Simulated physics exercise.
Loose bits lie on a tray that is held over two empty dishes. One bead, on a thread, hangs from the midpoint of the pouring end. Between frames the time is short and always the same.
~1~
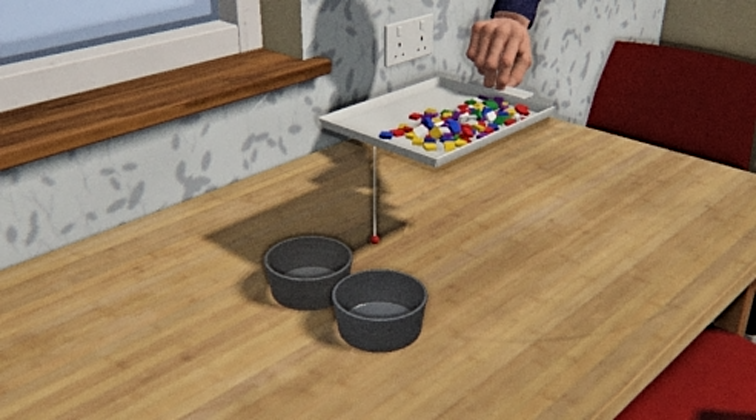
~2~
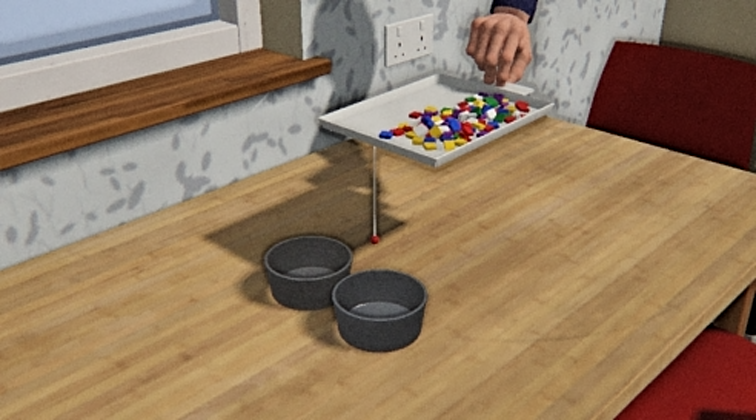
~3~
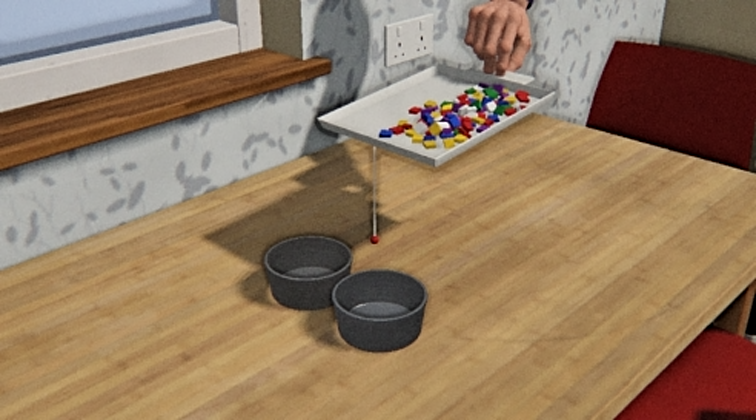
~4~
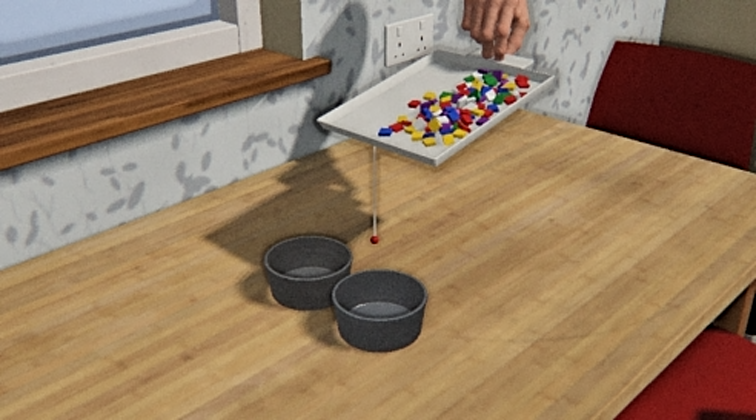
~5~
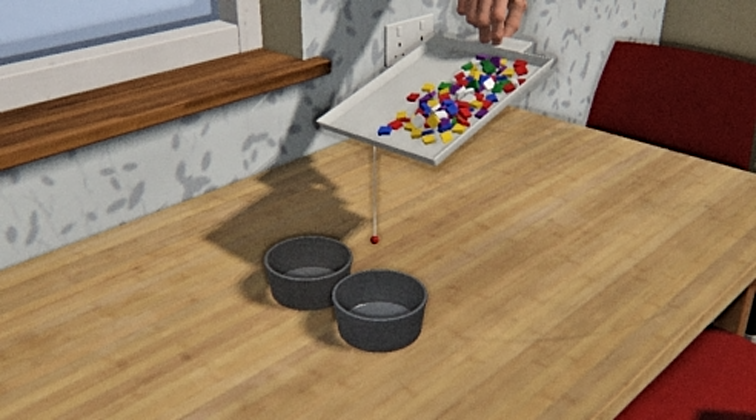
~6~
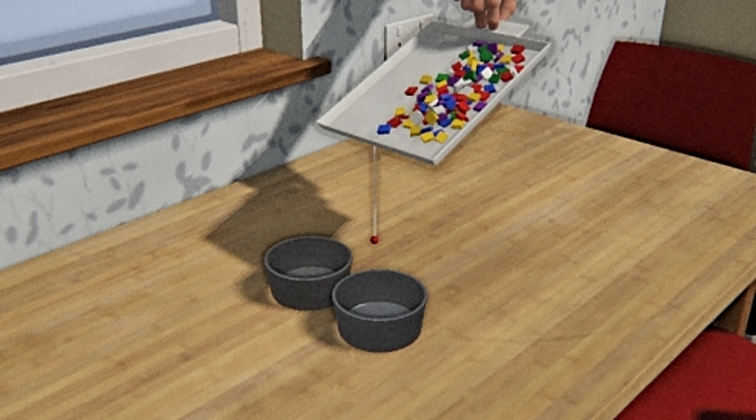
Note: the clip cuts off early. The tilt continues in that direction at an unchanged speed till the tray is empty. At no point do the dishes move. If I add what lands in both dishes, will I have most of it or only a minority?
You will have most of it.
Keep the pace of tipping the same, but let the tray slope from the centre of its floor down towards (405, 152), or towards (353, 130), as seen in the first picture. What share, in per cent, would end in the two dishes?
Lab note: Try 1 = 50 %, try 2 = 20 %.
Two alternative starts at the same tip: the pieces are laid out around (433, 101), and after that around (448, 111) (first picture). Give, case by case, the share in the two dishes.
Try 1: 70 %; try 2: 80 %.
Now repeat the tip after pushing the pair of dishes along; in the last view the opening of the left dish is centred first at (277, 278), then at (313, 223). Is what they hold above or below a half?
In turn: The smaller part; the smaller part.
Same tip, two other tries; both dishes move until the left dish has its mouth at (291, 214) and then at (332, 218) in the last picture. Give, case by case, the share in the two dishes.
Around 20 and then 0 per cent.
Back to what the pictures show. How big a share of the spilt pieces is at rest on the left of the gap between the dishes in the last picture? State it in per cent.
30 %, roughly.
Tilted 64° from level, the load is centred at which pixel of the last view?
Roughly (384, 136).
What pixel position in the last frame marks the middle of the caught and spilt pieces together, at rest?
About (331, 294).
Soon, tray tipped steeply; most on the tray; a small part in the air.
A while on, tray tipped past a quarter turn; a small part on the tray; about a quarter in the right dish; about a third in the left dish; a small part outside both; about a quarter in the air.
Towards the end, tray tipped past a quarter turn; about a third in the right dish; about a third in the left dish; about a quarter outside both.
Finally, tray tipped past a quarter turn; about a third in the right dish; about a third in the left dish; about a quarter outside both.
